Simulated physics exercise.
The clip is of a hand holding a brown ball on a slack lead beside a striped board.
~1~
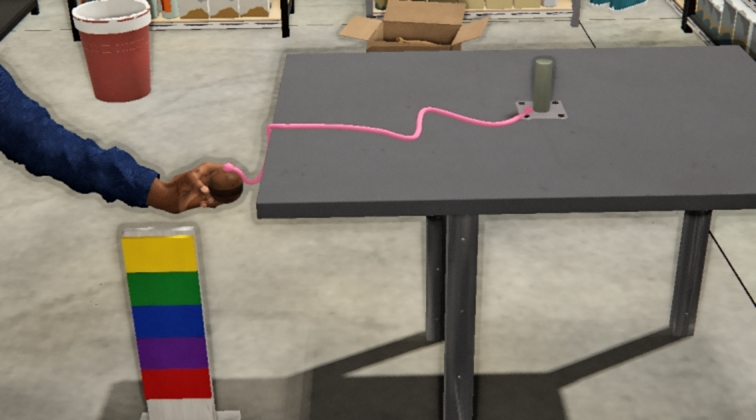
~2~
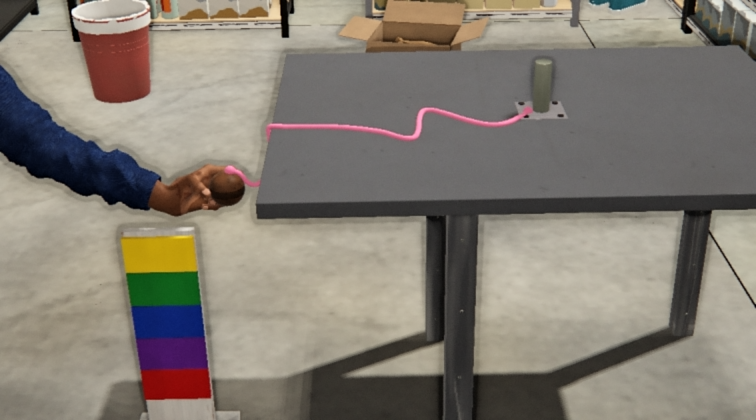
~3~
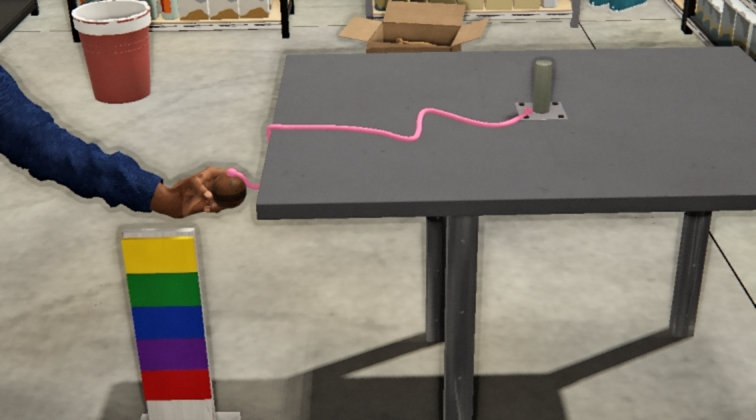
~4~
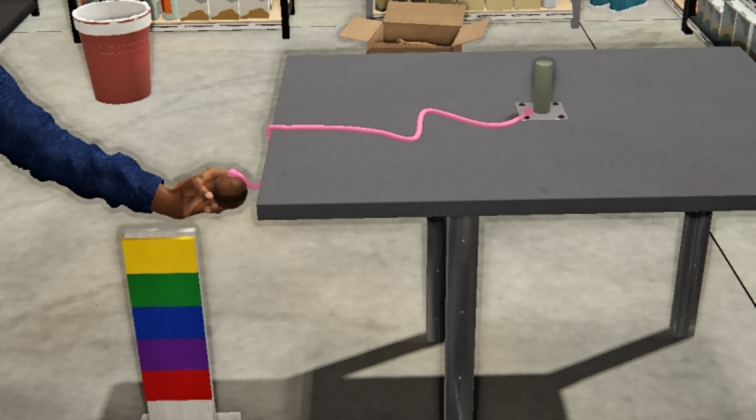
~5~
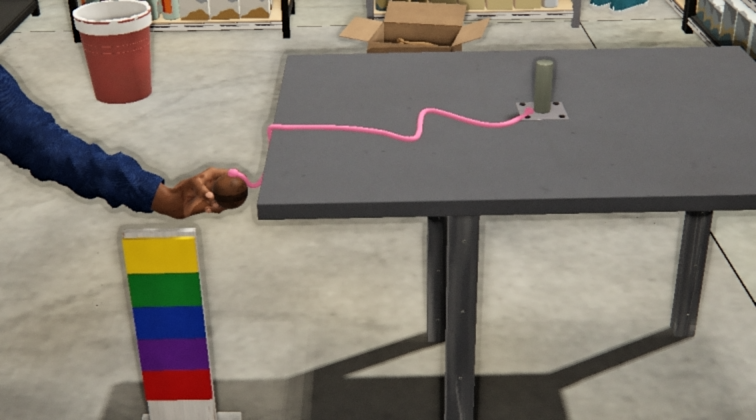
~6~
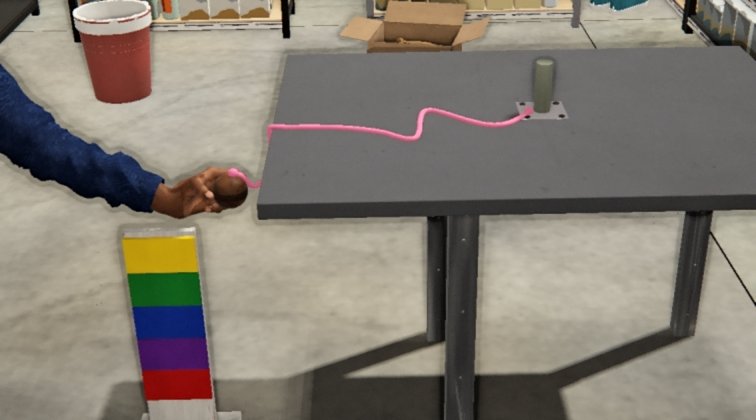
In a warehouse-like room, a hand holding a brown ball on a slack pink cord above a striped board, barely moving.
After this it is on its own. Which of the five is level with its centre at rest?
Its middle rests at the blue band.
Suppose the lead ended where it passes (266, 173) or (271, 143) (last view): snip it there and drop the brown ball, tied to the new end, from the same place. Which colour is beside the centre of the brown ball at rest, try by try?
Taking them in turn: Green; yellow.
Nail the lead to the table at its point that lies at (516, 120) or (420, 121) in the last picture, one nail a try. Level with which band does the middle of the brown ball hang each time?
Try by try: Blue; green.
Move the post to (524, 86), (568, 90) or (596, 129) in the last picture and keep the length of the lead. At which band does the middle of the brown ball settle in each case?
One after the other, blue; green; green.
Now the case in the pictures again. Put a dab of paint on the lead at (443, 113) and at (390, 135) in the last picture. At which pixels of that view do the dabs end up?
About (416, 118), and the other about (297, 126).
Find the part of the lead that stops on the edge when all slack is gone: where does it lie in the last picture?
Near (365, 130).
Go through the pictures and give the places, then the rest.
Brown ball (226, 186); yellow (159, 256); green (164, 290); blue (168, 323); purple (172, 354); red (176, 385), in the first frame.
Brown ball (227, 189); lead through (505, 124) (436, 111) (416, 136) (345, 128) (270, 143), in the second frame.
Brown ball (229, 191), in the third frame.
Brown ball (230, 192); lead through (505, 125) (437, 112) (416, 137) (346, 129) (270, 143), in the fourth frame.
Brown ball (230, 191), in the fifth frame.
Brown ball (230, 191); lead through (506, 124) (437, 112) (417, 137) (346, 128) (271, 143), in the sixth frame.
Soon after, ball near (302, 311); level with blue.
After that, ball near (270, 312); level with blue.
In the end, ball near (281, 313); level with blue. The blue one.
